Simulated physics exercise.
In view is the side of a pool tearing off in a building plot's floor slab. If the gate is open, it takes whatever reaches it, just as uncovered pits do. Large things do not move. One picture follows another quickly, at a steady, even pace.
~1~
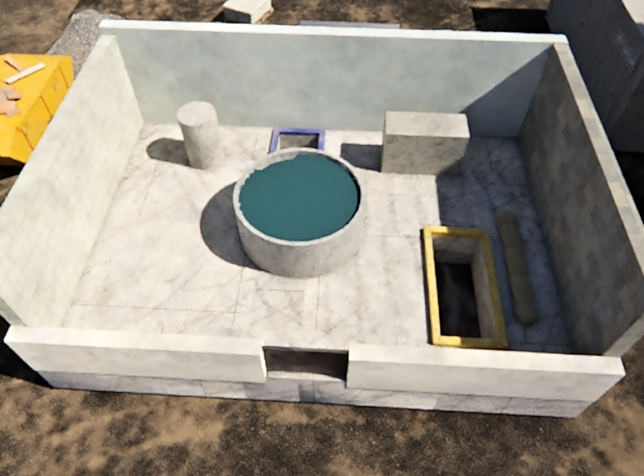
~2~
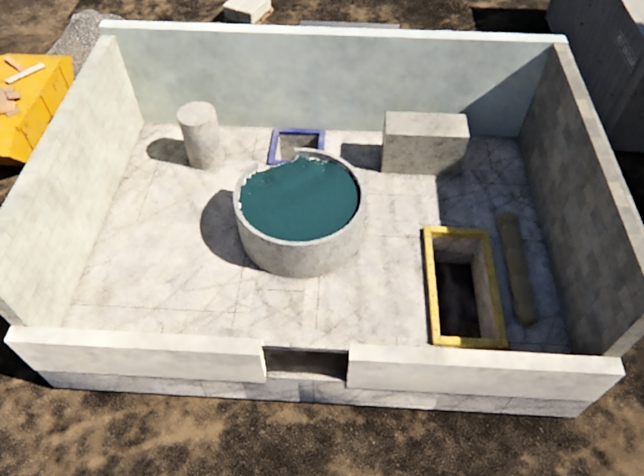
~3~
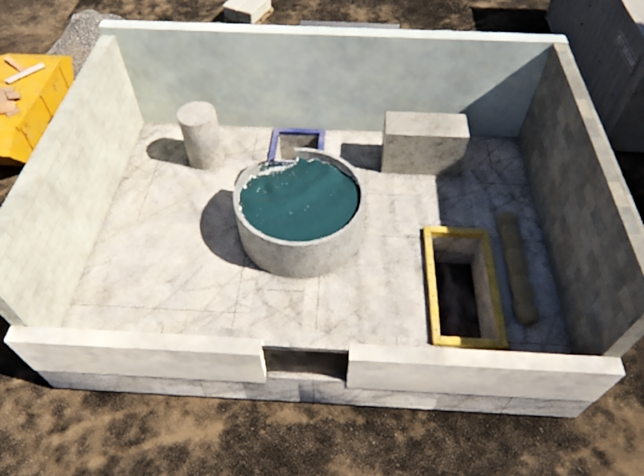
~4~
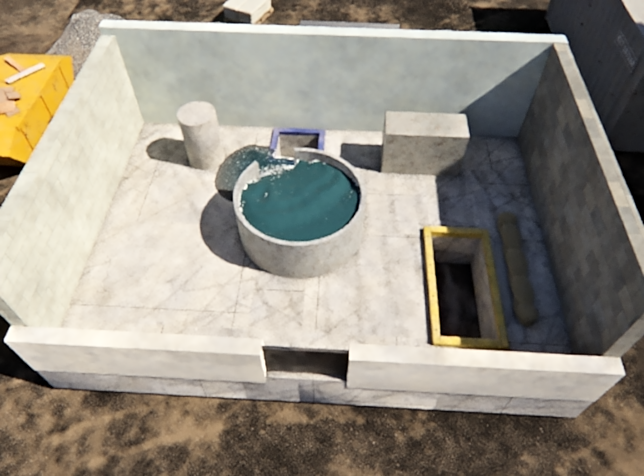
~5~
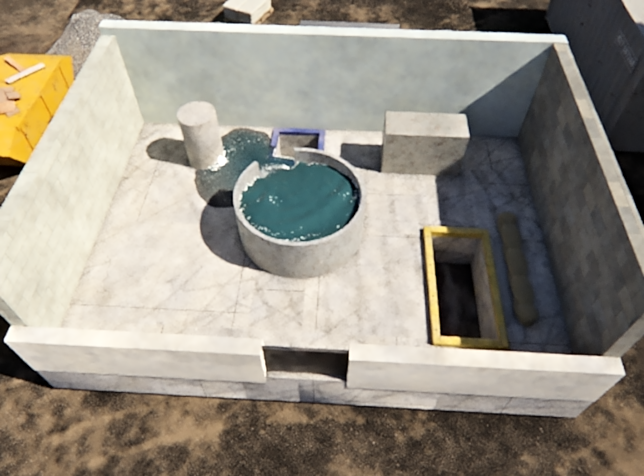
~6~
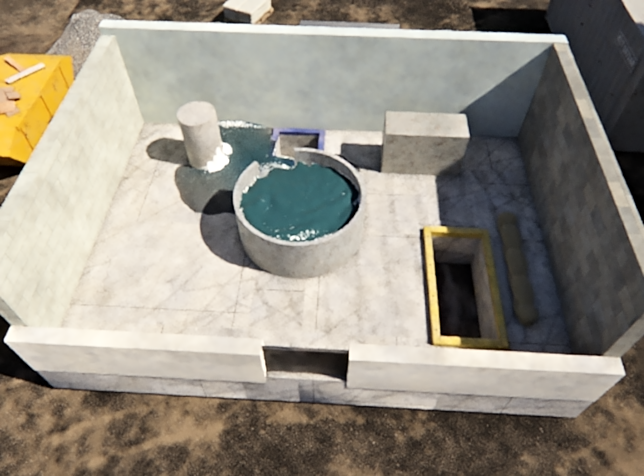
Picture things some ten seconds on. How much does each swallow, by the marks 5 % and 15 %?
The gate lands in the bottom band - below five per cent; the yellow pit lands in the bottom band - below five per cent; the blue pit lands in the top band - past fifteen per cent.
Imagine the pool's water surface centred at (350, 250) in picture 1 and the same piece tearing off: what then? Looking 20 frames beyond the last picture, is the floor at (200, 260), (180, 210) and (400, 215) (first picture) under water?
Going through the three spots, I'd say high and dry, swamped, high and dry.
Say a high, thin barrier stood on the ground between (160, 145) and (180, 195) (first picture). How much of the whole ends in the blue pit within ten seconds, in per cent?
Share, blue pit - 35 in a hundred.
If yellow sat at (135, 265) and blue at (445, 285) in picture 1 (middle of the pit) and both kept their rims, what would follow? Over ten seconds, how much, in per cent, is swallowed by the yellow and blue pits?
Yellow gets 10 in a hundred; blue gets 0 in a hundred.
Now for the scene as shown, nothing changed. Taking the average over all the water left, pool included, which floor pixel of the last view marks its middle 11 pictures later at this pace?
Roughly (265, 201).
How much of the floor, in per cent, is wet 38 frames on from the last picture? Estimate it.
Roughly 55 percent, I reckon.
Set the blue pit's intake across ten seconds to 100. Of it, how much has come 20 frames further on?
About 60 %.
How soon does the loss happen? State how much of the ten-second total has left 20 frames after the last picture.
It comes to around 60 per cent.
A moment on, water covers 15 % of the floor; the gate 0 %, the yellow pit 0 %, the blue pit 7 %.
Next, water covers 25 % of the floor; the gate 0 %, the yellow pit 0 %, the blue pit 12 %.
Then, water covers 35 % of the floor; the gate 0 %, the yellow pit 0 %, the blue pit 19 %.
Later, water covers 55 % of the floor; the gate 0 %, the yellow pit 0 %, the blue pit 26 %.
In the end, water covers 80 % of the floor; the gate 0 %, the yellow pit 0 %, the blue pit 31 %.
